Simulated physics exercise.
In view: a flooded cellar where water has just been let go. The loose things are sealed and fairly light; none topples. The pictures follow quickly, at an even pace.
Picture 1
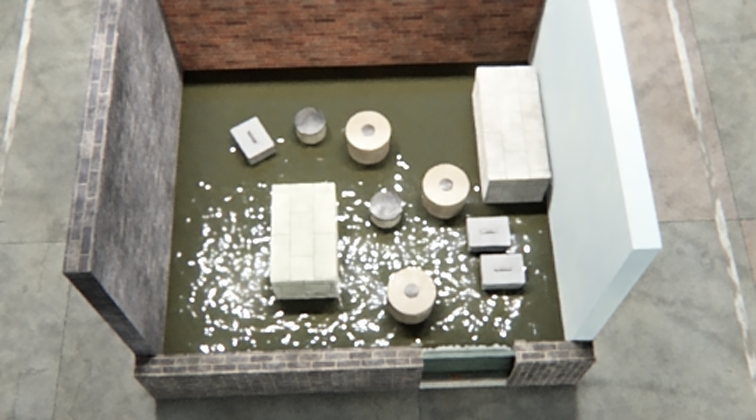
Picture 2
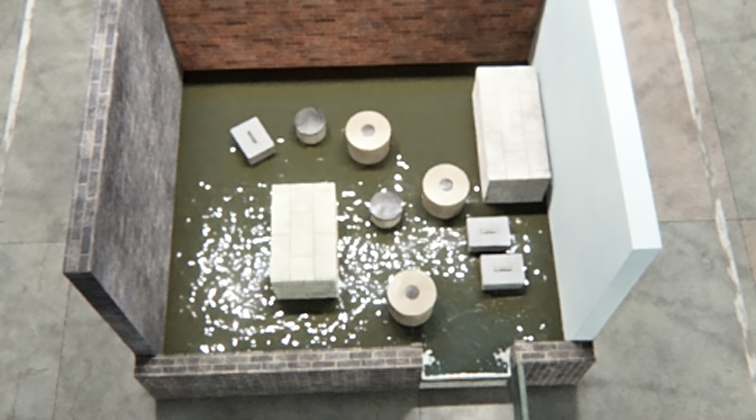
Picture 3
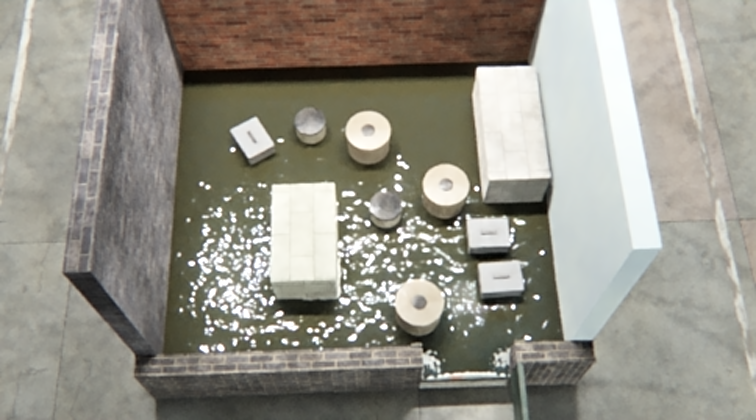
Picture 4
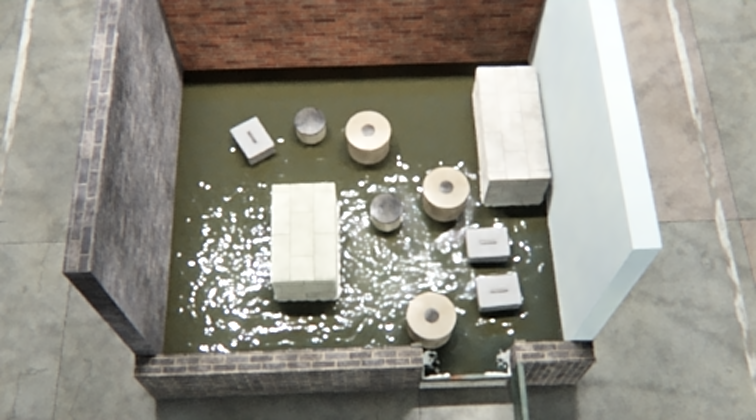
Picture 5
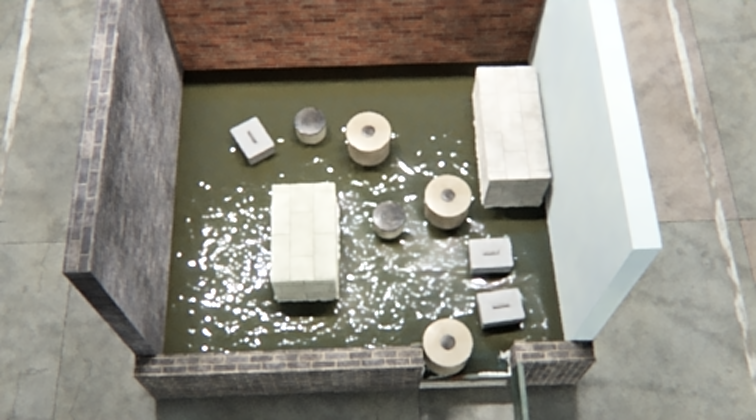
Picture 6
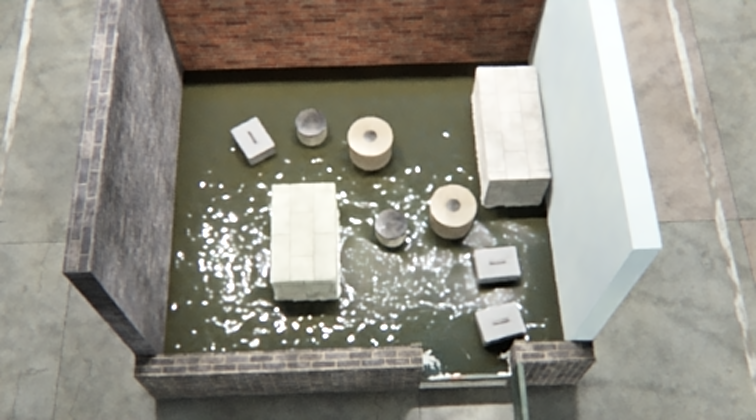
The video shows blocks and round drums floating in a flooded brick-walled enclosure as a gate in the front wall opens. The nearest drum drifts toward the opening and passes out of view, while two small boxes shift forward.
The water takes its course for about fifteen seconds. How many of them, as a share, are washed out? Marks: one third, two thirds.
It is two thirds or more.
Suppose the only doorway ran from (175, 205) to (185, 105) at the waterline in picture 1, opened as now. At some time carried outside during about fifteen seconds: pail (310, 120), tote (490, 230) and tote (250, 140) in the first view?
As listed: Washed out, left behind, carried outside.
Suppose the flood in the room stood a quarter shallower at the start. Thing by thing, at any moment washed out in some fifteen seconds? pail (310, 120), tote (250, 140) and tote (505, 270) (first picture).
In that order: No, still in, carried outside.
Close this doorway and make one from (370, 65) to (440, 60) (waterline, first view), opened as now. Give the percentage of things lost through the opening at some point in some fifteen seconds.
Close to 80 %.
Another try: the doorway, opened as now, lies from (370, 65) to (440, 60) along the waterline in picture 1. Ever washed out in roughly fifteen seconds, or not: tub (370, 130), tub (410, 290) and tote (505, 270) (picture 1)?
As listed: Carried outside, kept in, stays.
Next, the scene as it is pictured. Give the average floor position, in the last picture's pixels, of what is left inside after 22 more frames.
At about (362, 188).
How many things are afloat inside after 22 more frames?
It comes to 2.
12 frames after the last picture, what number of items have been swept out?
I count 4.
A moment on, 2 of 8 are out; 6 afloat.
Next, 4 of 8 are out; 4 afloat.
Later, 6 of 8 are out; 2 afloat.
In the end, 6 of 8 are out; 2 afloat.
